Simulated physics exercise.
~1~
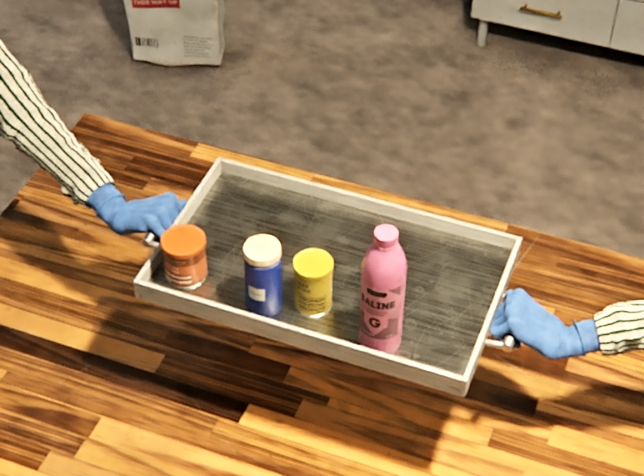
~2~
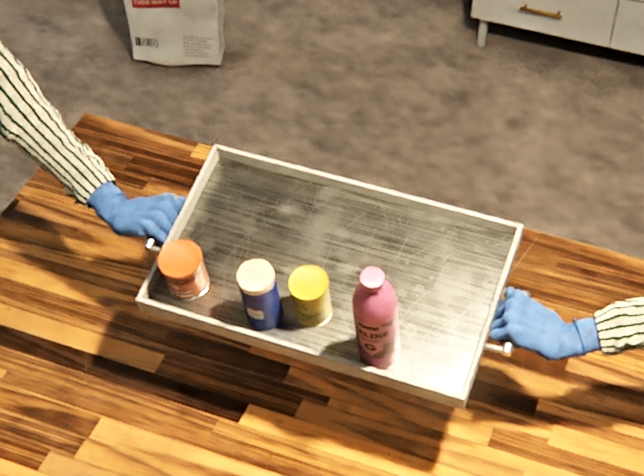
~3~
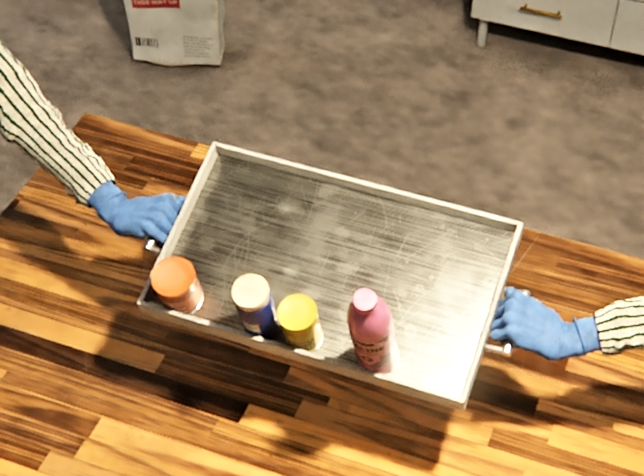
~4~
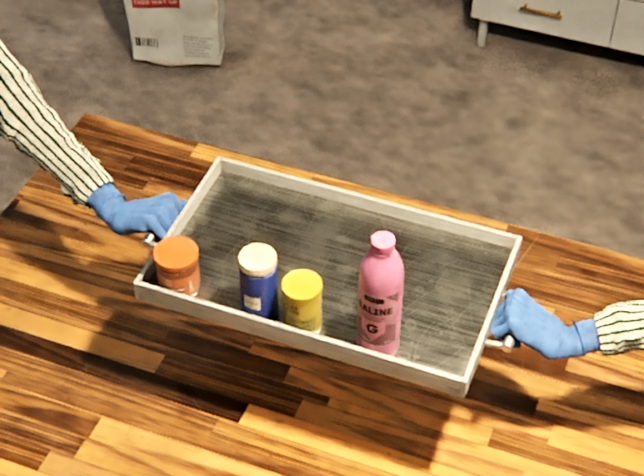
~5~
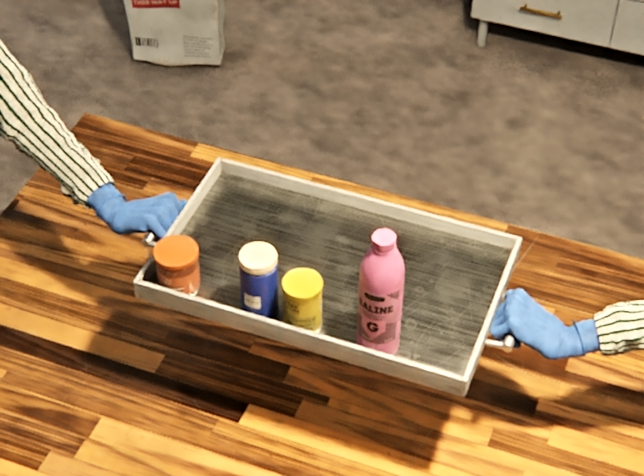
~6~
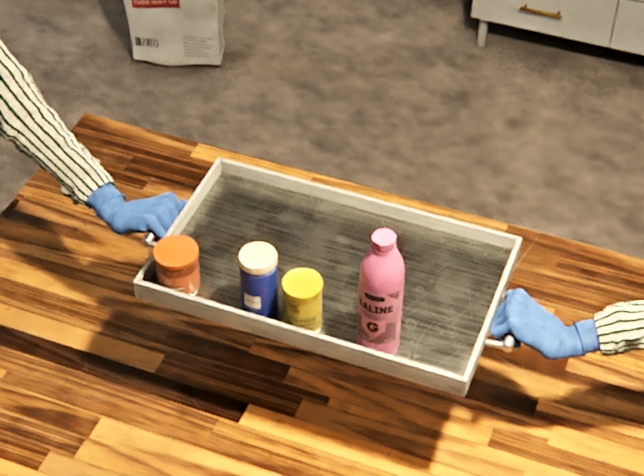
A tray held by gloved hands tips forward, its containers slide slightly, then it levels, all upright.
